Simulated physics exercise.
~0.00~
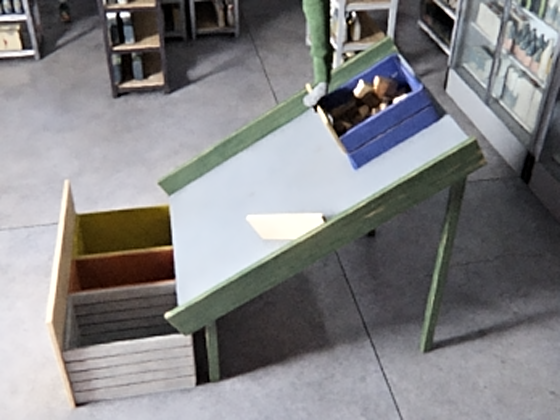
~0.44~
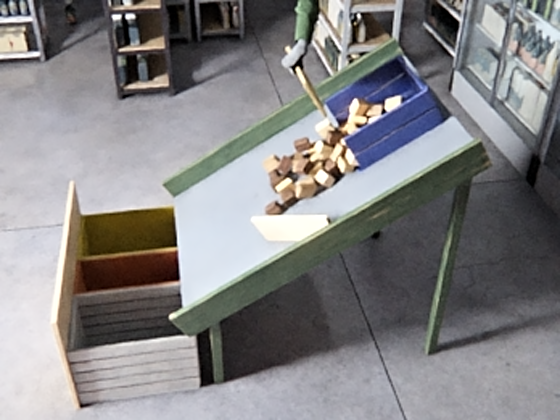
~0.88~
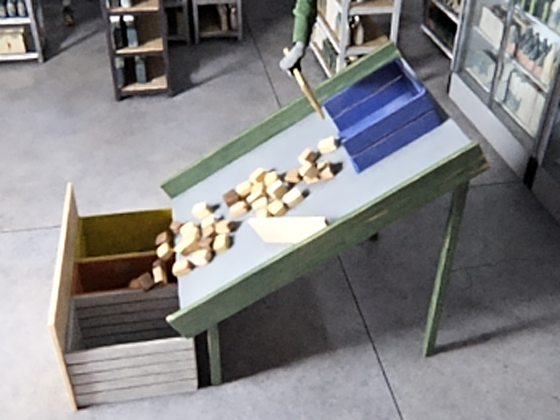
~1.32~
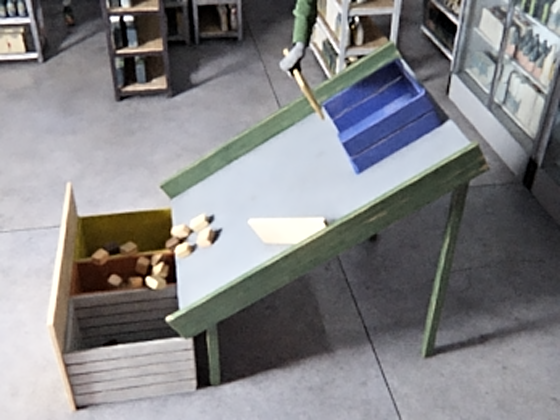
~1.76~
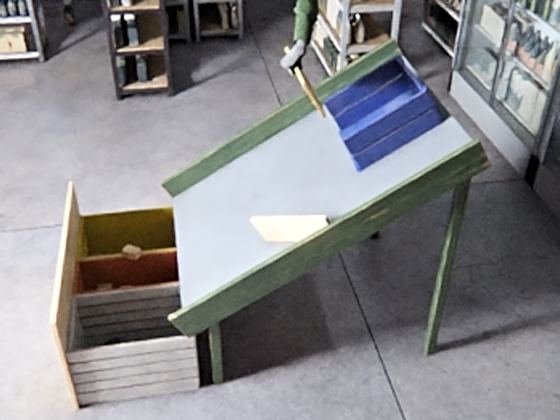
A green-sleeved arm with a grey glove reaches in at the top of a workshop with a concrete floor and shelves, seen from above with a slight sway. Below it, a pale, green-edged table slopes down leftward from a blue pen of brown and cream wooden blocks, past a cream angled board, to yellow, orange and white bins. The hand lifts the gate clear and holds it. The blocks spill out, spread around the board and tumble off the lower edge. Most drop into the middle orange bin, leaving the pen and slope empty.
